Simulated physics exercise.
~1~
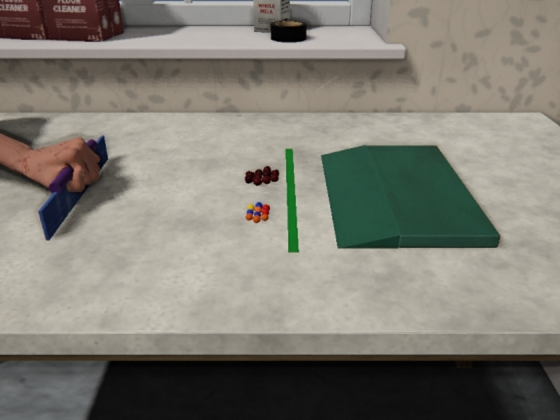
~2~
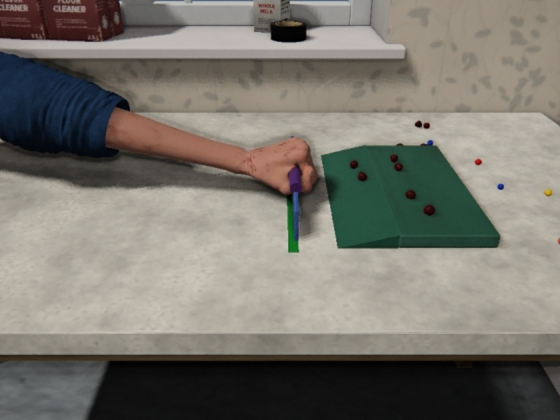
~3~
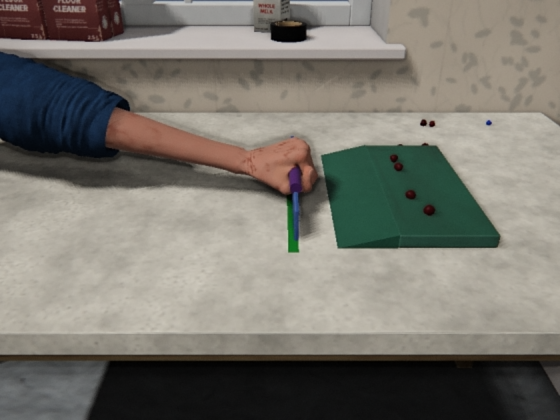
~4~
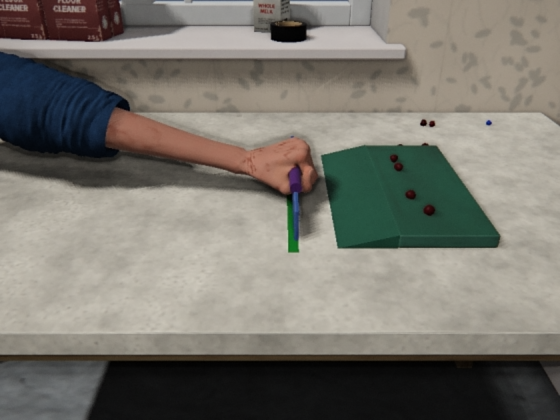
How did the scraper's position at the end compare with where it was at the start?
It started out at the left side of the counter, well away from the green tape, and ended up farther right, resting at the tape just before the ramp.
